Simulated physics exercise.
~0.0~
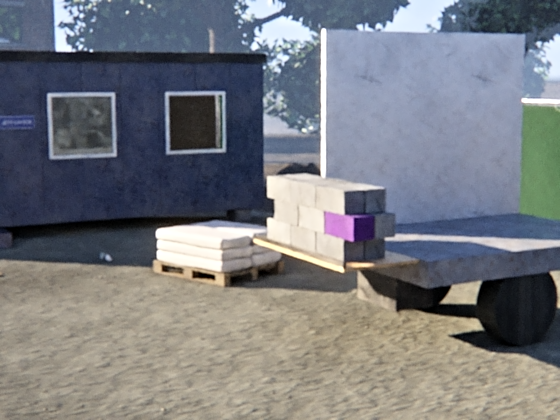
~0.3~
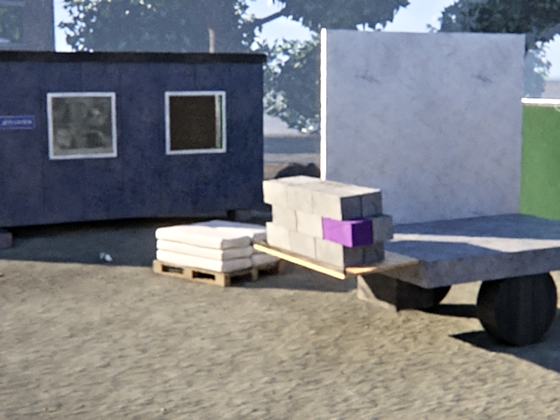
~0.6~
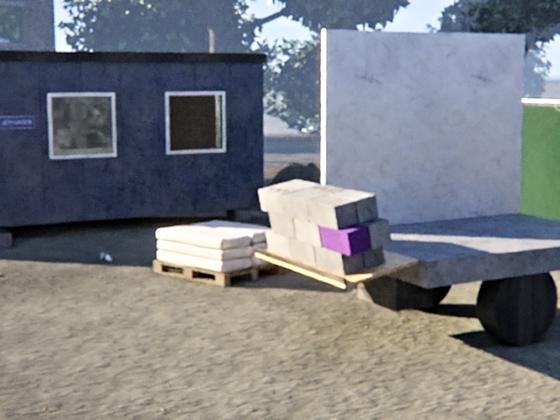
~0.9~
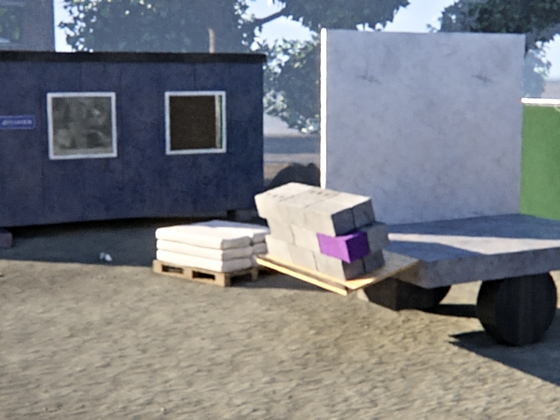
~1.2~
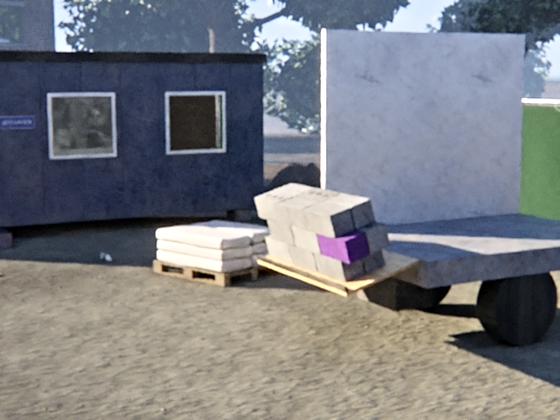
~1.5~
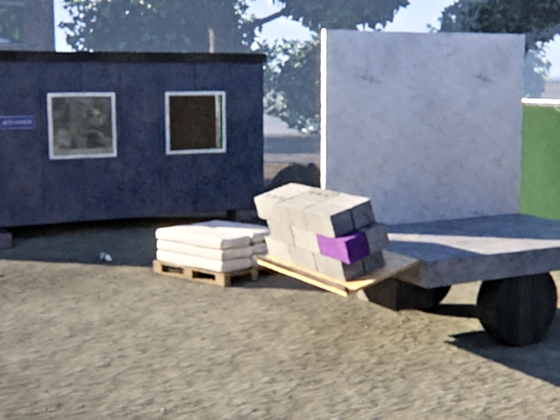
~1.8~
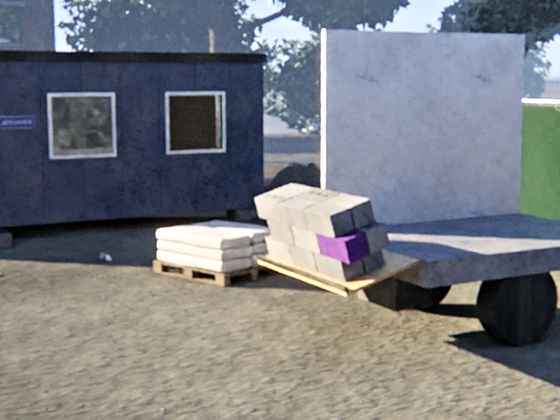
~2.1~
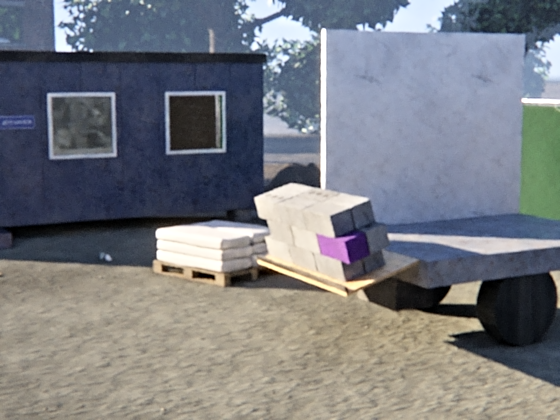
In a sunlit yard, a platform of stacked blocks tilts down slightly and holds still.
